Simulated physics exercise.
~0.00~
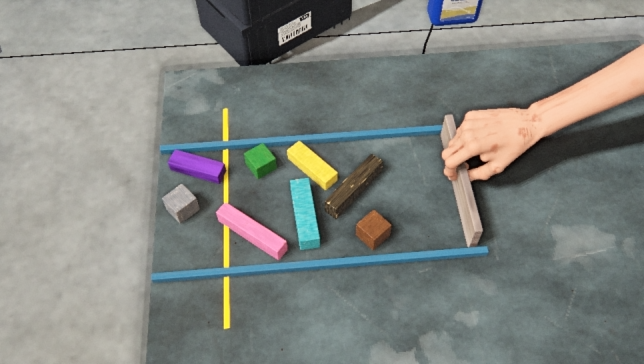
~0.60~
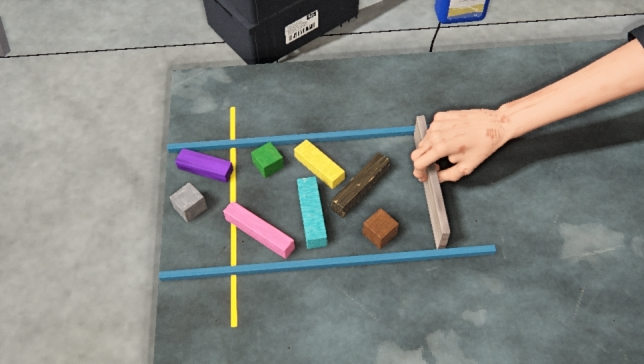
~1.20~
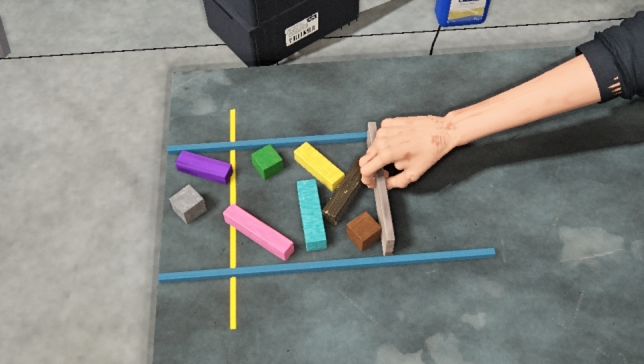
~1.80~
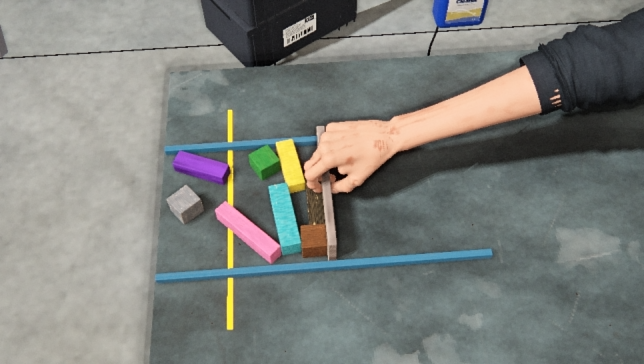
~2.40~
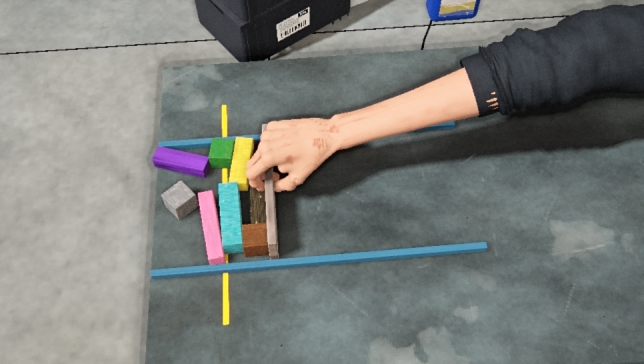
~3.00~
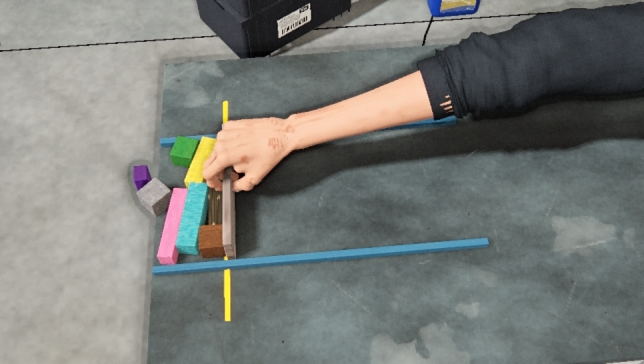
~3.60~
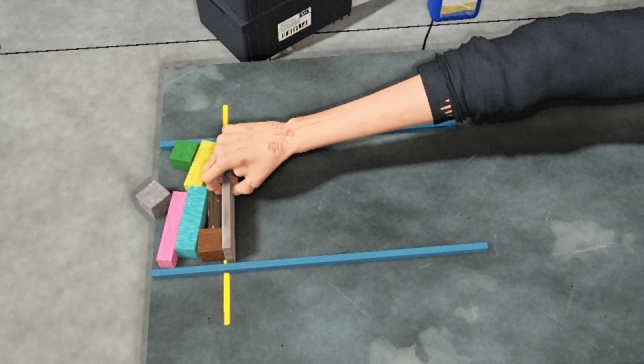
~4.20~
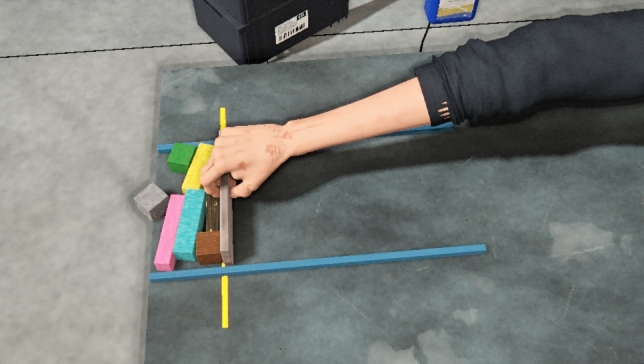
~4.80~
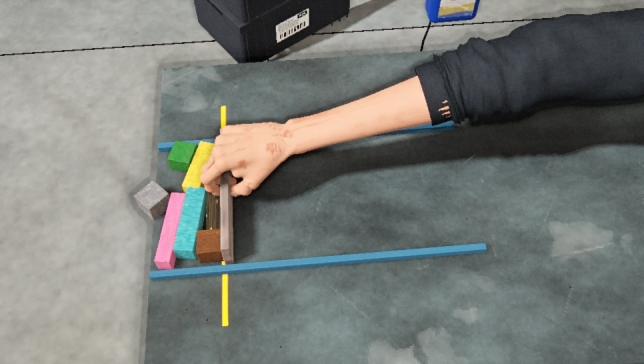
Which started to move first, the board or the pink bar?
The board started to move first, pushed left by the hand. The pink bar stayed still at first and only shifted later, as the board and the gathered blocks came closer.
